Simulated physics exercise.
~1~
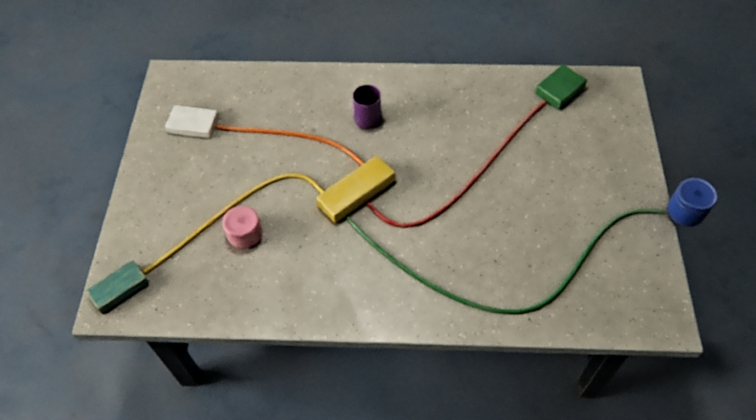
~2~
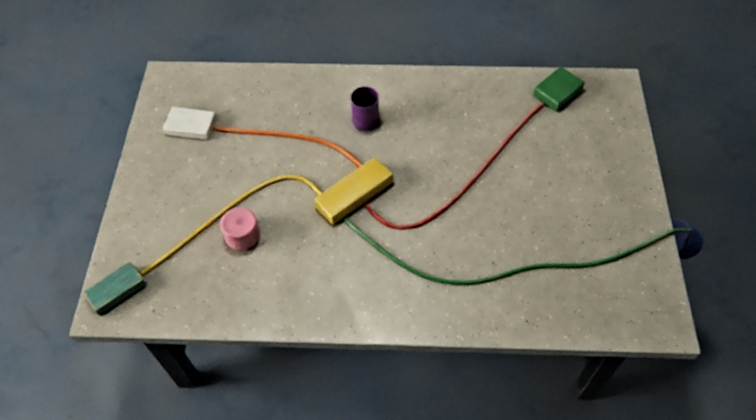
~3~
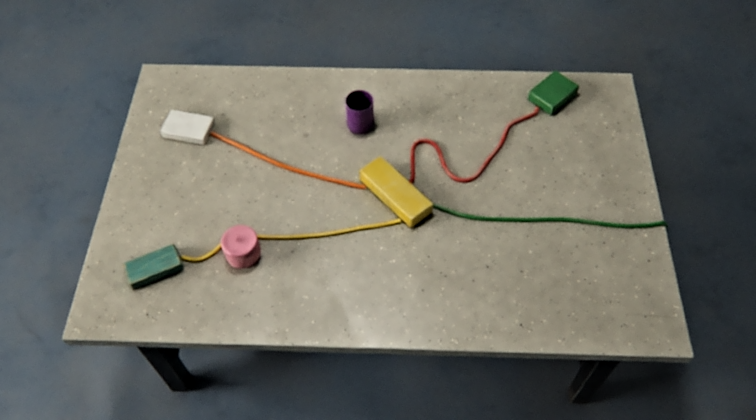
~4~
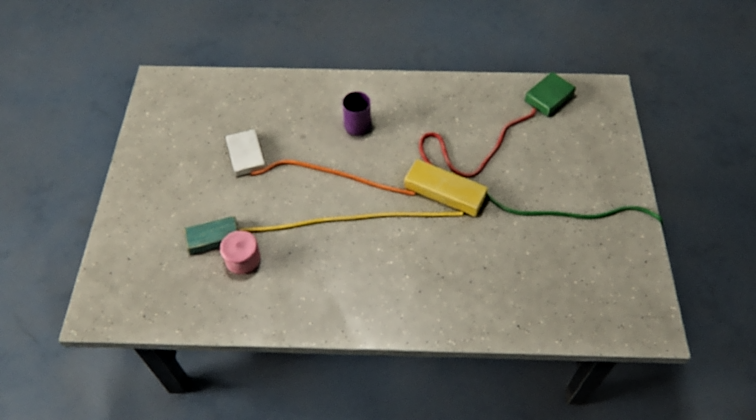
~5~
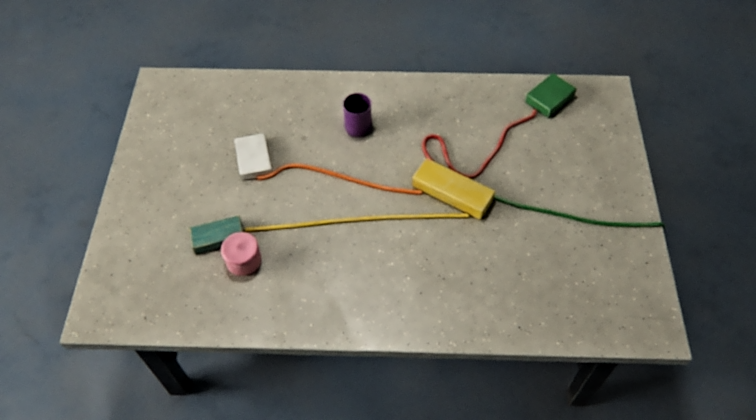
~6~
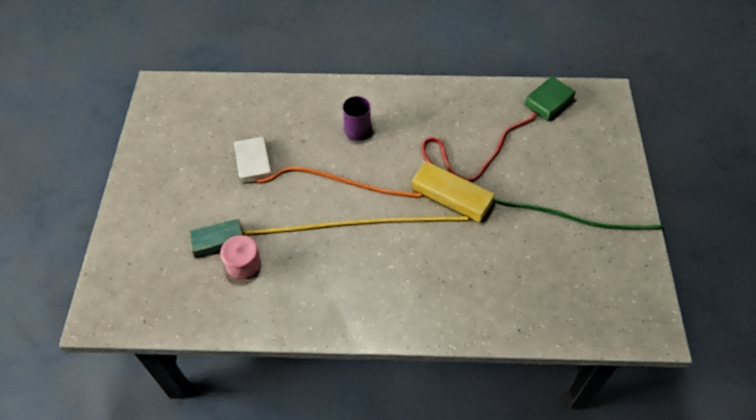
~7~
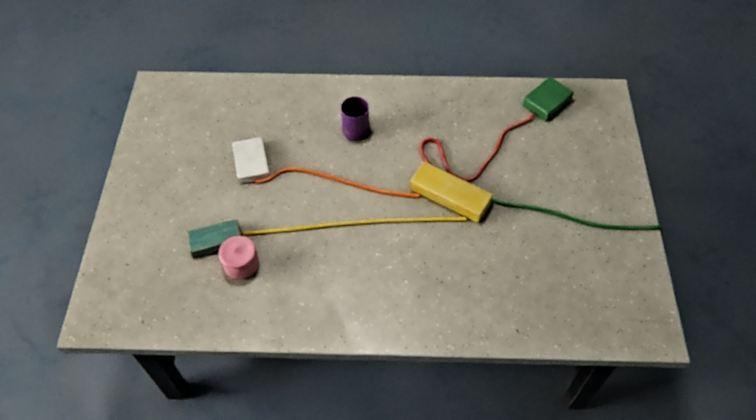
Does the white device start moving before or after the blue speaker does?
It starts after the blue speaker. The speaker is already dropping off the right edge while the white device is still in its place, and the white device is only dragged right later.
